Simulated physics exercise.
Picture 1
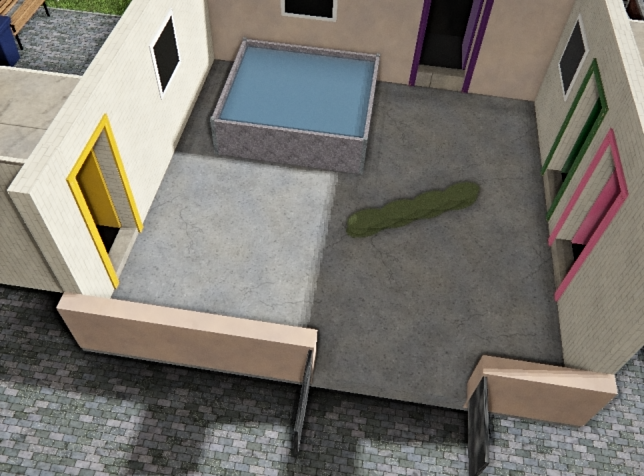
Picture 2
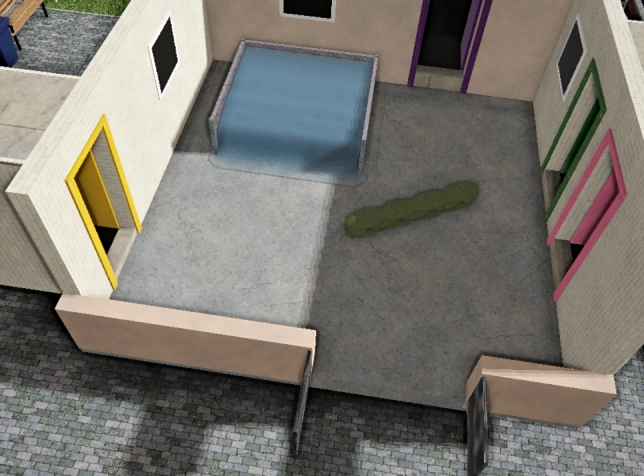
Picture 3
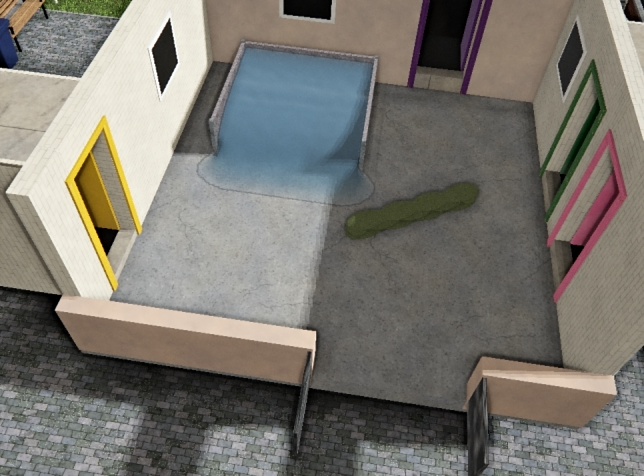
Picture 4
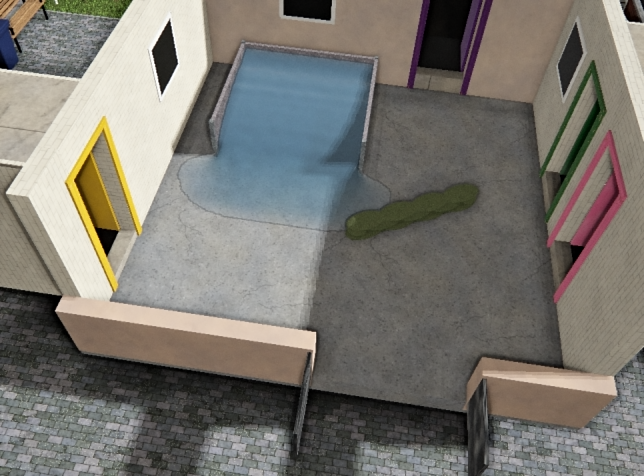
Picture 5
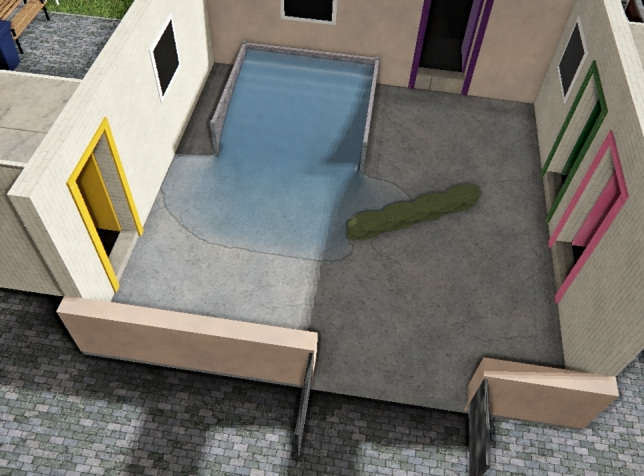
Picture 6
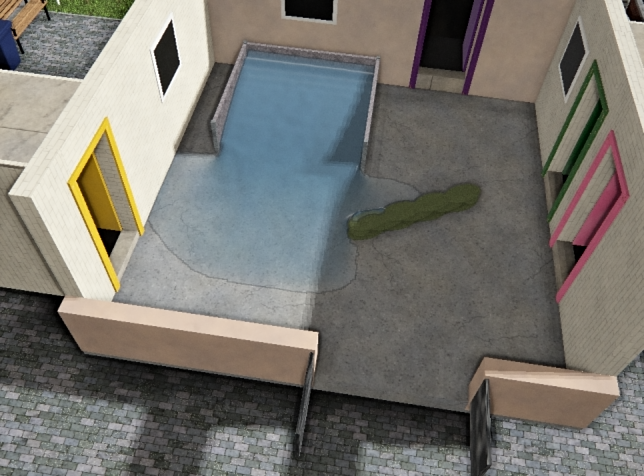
We see a walled yard from above, where still water sits in a raised tank until its near side opens and water pours out, spreading in a widening sheet across the grey floor and reaching one end of a low green hedge.
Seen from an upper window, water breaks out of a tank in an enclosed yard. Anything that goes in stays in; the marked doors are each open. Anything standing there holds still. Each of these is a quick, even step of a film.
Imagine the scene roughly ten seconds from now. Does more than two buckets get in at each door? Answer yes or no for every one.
Green door: No, purple door: No, pink door: No, yellow door: Yes.
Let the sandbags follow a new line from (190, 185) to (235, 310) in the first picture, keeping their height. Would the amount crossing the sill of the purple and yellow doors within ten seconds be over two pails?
Door by door: The purple one remains within bounds, then the yellow one remains within bounds.
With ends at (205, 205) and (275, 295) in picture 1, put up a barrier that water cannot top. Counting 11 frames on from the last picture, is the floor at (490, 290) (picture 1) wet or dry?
Looks like that place is unwetted.
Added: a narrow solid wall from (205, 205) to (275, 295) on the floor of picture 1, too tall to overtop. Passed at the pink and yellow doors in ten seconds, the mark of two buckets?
In short: Pink door holds, yellow door holds.
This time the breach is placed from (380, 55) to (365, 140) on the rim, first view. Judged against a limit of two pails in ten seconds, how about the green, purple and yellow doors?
The green door tops the limit, the purple door falls short, the yellow door falls short.
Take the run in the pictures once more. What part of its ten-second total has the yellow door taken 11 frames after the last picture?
It works out at roughly 0 percent of the ten-second total.
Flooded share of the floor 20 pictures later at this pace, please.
The answer is around 65 per cent.
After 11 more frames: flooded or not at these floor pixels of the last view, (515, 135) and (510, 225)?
Not wet, not wet.
A moment on, water covers 40 % of the floor; the green door not reached, the purple door not reached, the pink door not reached, the yellow door wet at the sill, nothing in.
Next, water covers 50 % of the floor; the green door not reached, the purple door not reached, the pink door not reached, the yellow door wet at the sill, nothing in.
Then, water covers 65 % of the floor; the green door wet at the sill, nothing in, the purple door not reached, the pink door not reached, the yellow door over two buckets in.
Later, water covers 85 % of the floor; the green door wet at the sill, nothing in, the purple door wet at the sill, nothing in, the pink door wet at the sill, nothing in, the yellow door far over two buckets in.
In the end, water covers 95 % of the floor; the green door wet at the sill, nothing in, the purple door wet at the sill, nothing in, the pink door wet at the sill, nothing in, the yellow door far over two buckets in.
